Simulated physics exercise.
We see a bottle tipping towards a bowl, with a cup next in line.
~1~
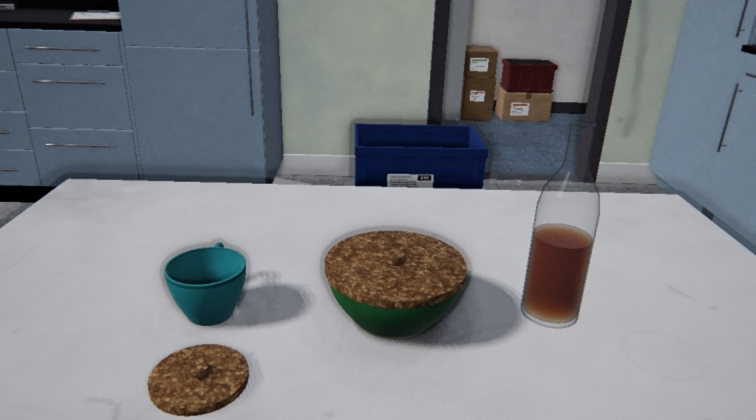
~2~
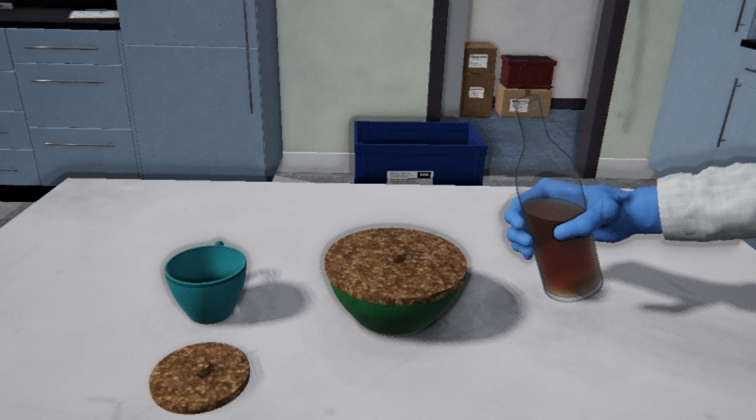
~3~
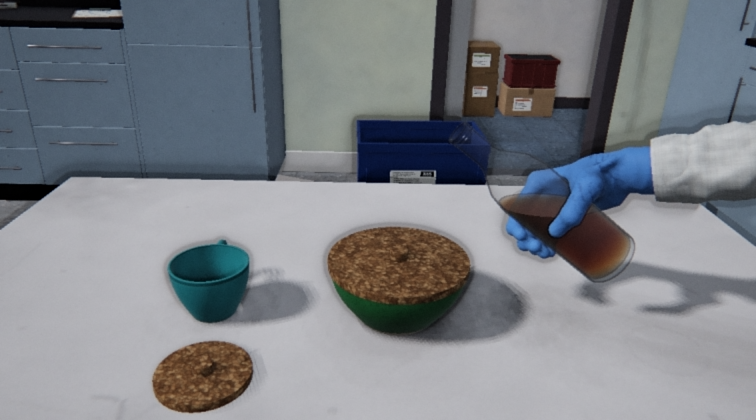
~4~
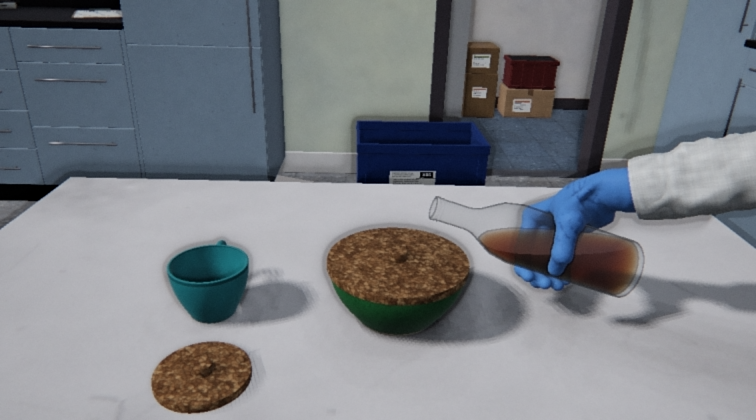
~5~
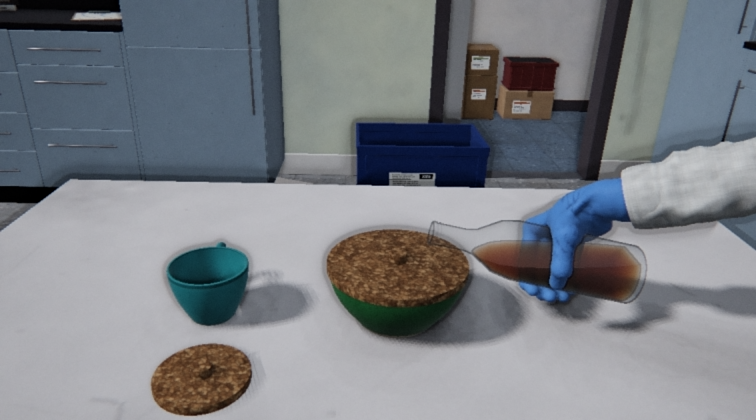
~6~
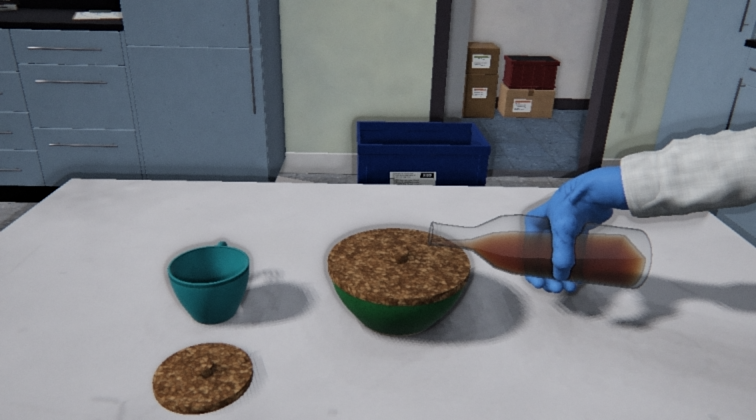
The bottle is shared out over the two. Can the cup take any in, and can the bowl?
The cup catches it; the bowl gets none inside.
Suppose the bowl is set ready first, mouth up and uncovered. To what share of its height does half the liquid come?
Near 35 in a hundred.
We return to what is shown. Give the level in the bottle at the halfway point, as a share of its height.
Roughly 20 per cent.
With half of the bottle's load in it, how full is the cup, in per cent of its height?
Some 75 per cent.
A moment on, it hits the lid of the bowl and runs off.
Further on, the tea goes into the cup.
When it is over, the bowl is empty, in a puddle; the cup has its share inside.
